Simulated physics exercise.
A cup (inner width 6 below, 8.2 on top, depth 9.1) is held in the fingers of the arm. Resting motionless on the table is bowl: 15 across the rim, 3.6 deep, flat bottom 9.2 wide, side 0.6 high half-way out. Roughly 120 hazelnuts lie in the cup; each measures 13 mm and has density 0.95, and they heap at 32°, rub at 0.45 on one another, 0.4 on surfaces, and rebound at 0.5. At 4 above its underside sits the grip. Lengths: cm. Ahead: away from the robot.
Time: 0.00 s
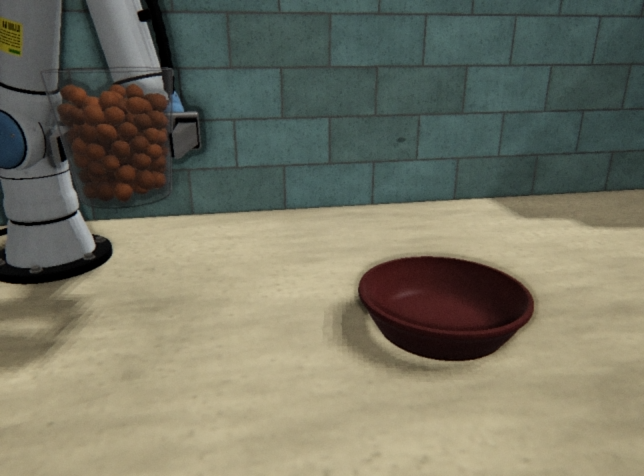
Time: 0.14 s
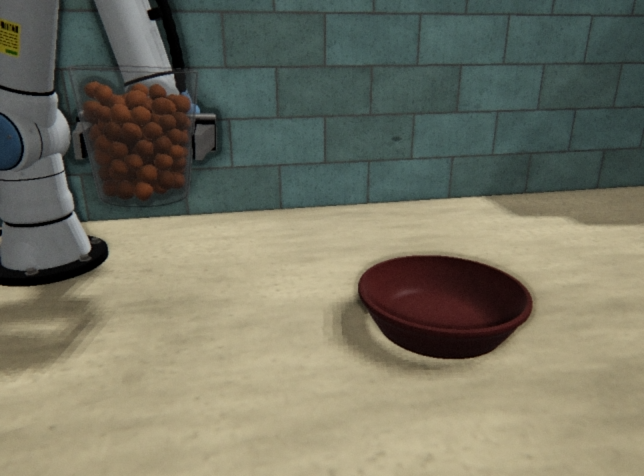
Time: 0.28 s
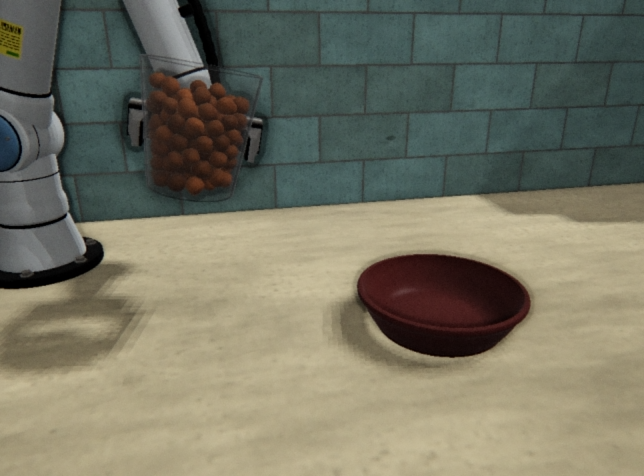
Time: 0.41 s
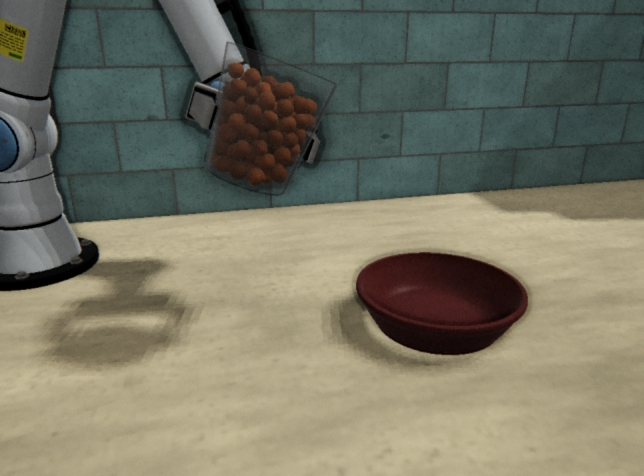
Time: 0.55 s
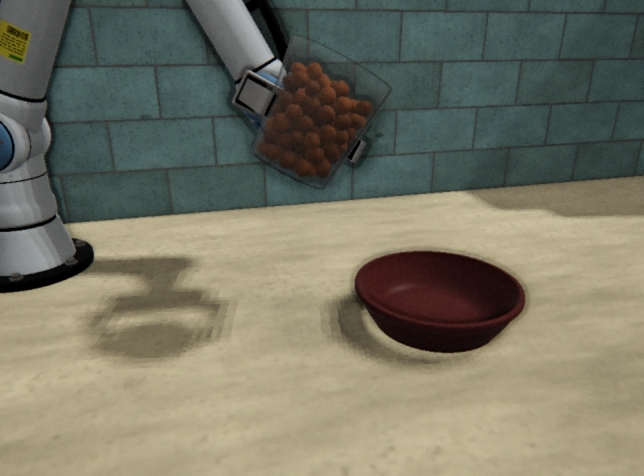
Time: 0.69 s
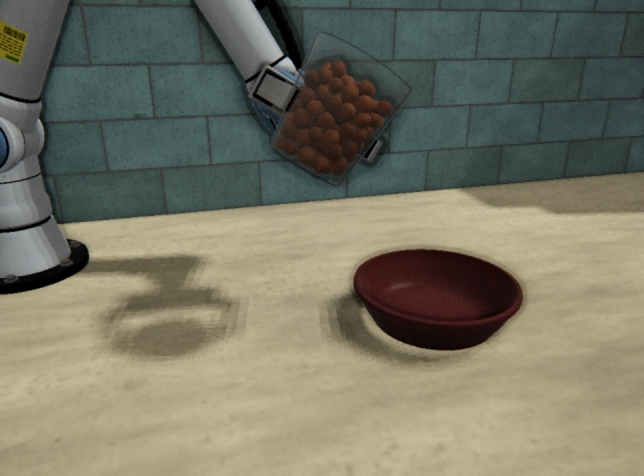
A clear cup full of small round brown nuts, held in a robot arm's gripper, moves right in front of a teal brick wall and tilts gradually rightward, while a dark red bowl sits still on the pale table.
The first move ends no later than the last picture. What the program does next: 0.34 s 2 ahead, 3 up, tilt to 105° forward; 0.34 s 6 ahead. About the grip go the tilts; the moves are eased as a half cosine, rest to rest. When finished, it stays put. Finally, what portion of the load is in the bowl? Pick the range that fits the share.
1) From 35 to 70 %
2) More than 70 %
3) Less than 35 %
The answer is 1.
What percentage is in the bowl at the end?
Around 60 percent.
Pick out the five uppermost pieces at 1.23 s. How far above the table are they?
Estimate above table: About 22 centimetres.
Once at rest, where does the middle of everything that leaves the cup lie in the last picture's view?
Middle point: About (466, 302).
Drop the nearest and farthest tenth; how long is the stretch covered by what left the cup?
32 cm.
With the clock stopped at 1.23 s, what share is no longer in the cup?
I'd say some 40 percent by then.
After 0.96 s, tilted 98° forward, highest piece 25 above the table; 124 in the cup, 1 in flight or on a rim.
After 1.23 s, tilted 105° forward, highest piece 23 above the table; 72 in the cup, 41 in the bowl, 12 in flight or on a rim.
After 1.57 s, tilted 105° forward, highest piece 18 above the table; 67 in the bowl, 38 on the table or floor, 5 in the cup, 15 in flight or on a rim.
After 2.62 s, tilted 105° forward, highest piece 2 above the table; 73 in the bowl, 52 on the table or floor.
In the end, 73 in the bowl, 52 on the table or floor. That is 58 % in the bowl.
